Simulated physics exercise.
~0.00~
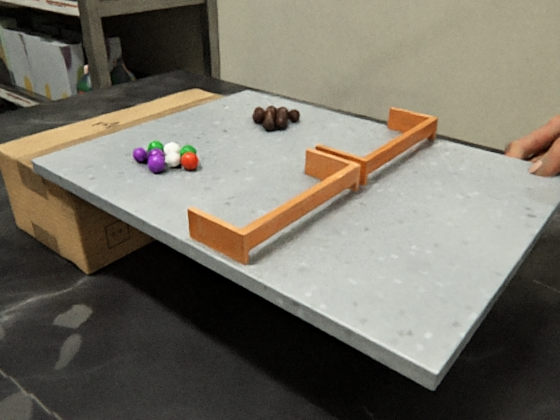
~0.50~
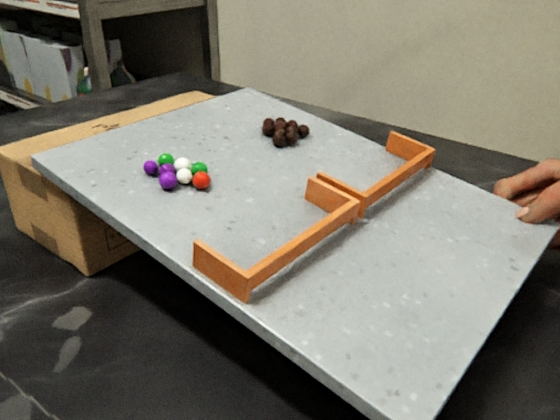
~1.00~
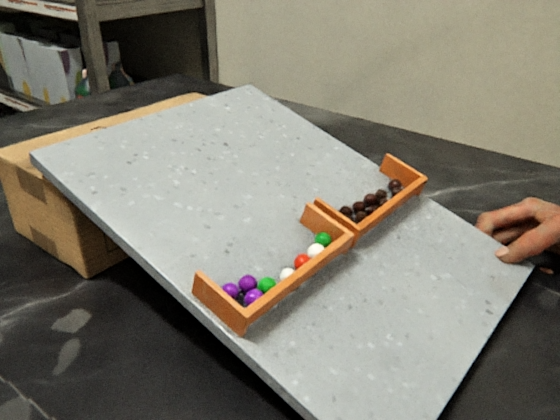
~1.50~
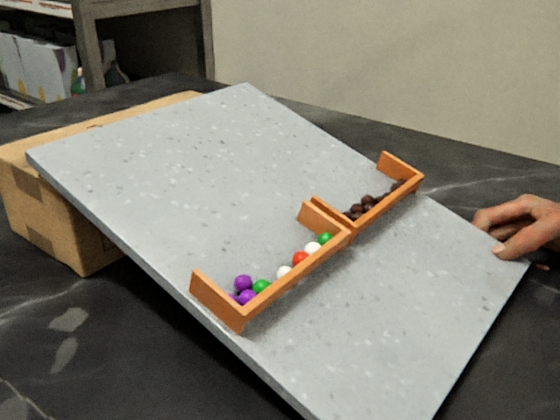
At the start, a grey speckled board rests with one end on a cardboard box, carrying a heap of purple, green, white and red balls and a heap of dark brown balls, each facing an orange bar. A hand holds the free end at the right. The hand lowers that end, and the board tilts more steeply. Both heaps move down the slope toward the bars. The coloured balls gather behind the nearer bar and the brown ones behind the farther bar. At the end, the board rests as a ramp, with both groups held there and the hand still beside it.
